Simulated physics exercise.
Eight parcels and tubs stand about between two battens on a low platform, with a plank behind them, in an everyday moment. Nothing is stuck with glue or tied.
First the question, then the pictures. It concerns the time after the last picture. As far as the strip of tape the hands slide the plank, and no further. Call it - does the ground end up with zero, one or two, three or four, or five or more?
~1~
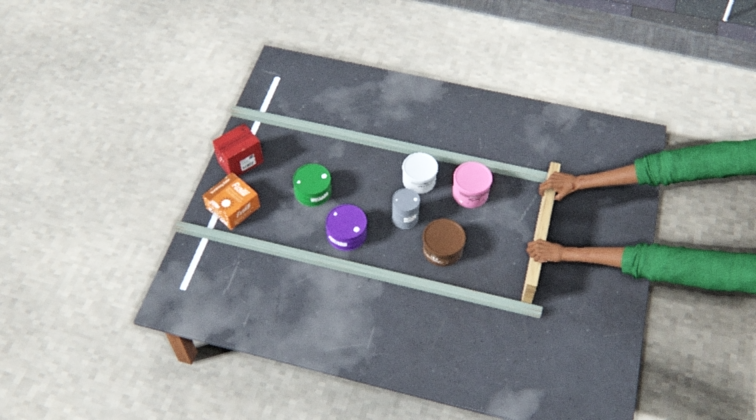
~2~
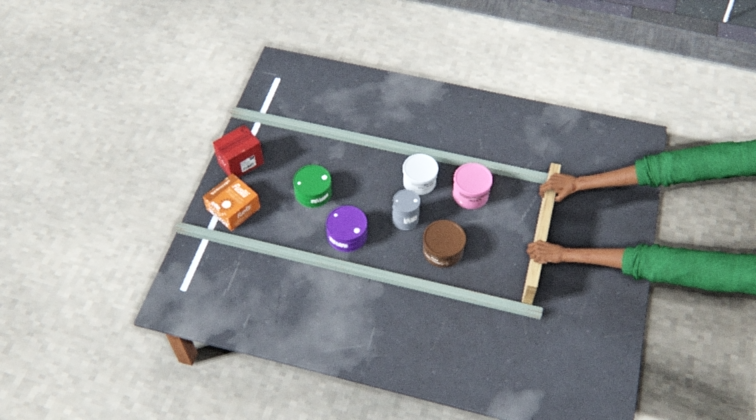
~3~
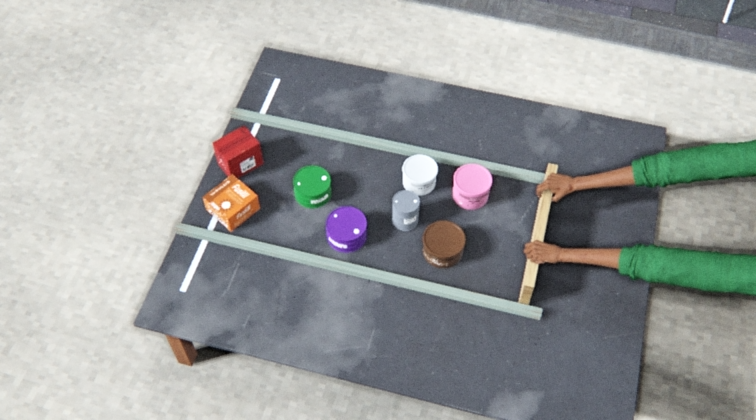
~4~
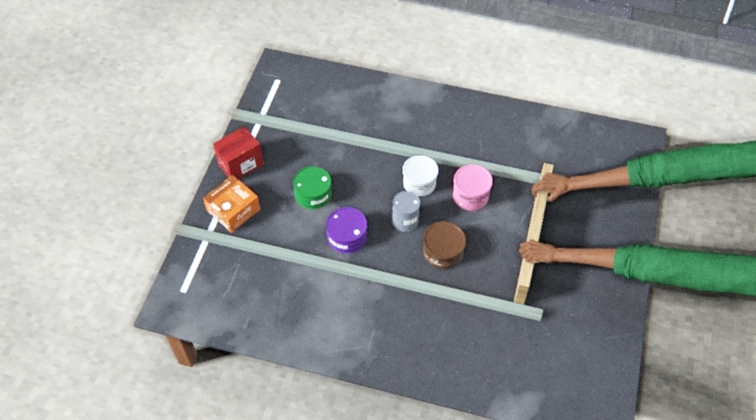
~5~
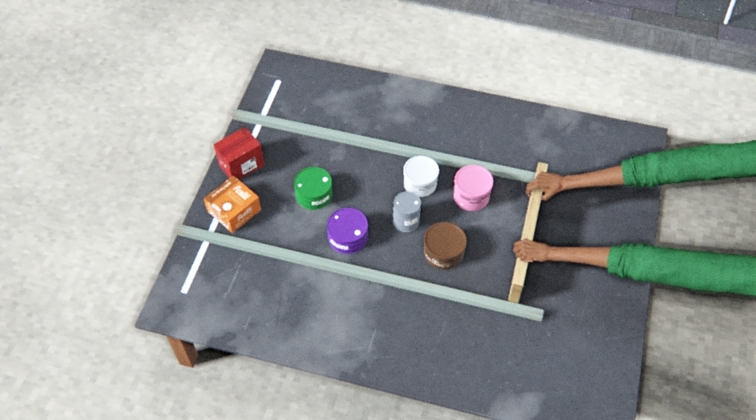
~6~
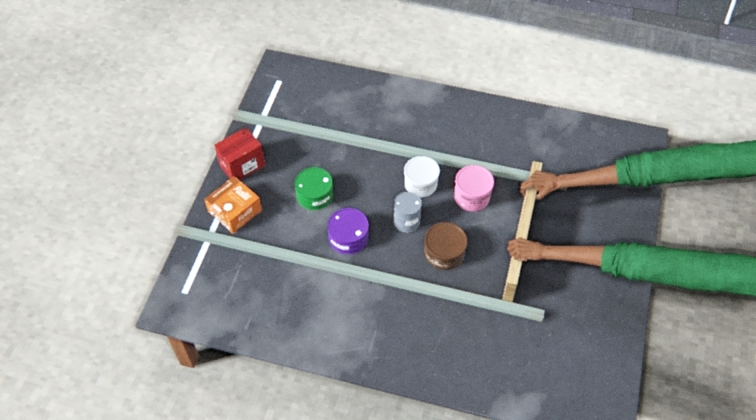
The ground ends up with five or more.
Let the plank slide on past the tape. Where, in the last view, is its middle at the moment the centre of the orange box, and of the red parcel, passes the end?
The middle is at (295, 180) when it's the orange box, and at (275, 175) when it's the red parcel.
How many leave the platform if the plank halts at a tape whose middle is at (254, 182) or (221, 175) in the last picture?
Per try: 3; 7.
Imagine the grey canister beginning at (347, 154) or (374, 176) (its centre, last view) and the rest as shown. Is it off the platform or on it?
Lab note: Grey canister, try one goes down; try two rests in place.
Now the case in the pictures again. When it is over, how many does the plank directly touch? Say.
The figure is 3.
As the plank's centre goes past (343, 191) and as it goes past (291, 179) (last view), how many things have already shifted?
I get 6 at the one place and 8 at the other.
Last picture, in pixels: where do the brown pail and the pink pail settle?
Near (205, 193) and (232, 136).
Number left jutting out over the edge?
Result: 2.
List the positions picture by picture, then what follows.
In the first picture, red parcel (238, 152); orange box (232, 201); green canister (313, 185); plank (541, 232); tape (234, 175).
In the second picture, orange box (232, 202); brown pail (444, 244).
In the third picture, green canister (312, 187); grey canister (406, 211).
In the fourth picture, red parcel (239, 154); white pail (420, 176).
In the fifth picture, orange box (233, 204); plank (528, 232).
In the sixth picture, red parcel (240, 155); orange box (233, 205); green canister (314, 189); plank (523, 231); tape (236, 178).
Soon after, none off yet; red parcel at rest near (240, 155); orange box at rest near (233, 205); green canister at rest near (314, 189).
Then, none off yet; red parcel at rest near (240, 155); orange box moved a little near (225, 201); green canister moved about its own width near (287, 183).
At rest, the number that fall off is five or more; fallen, white pail, purple canister, green canister, orange box and red parcel.
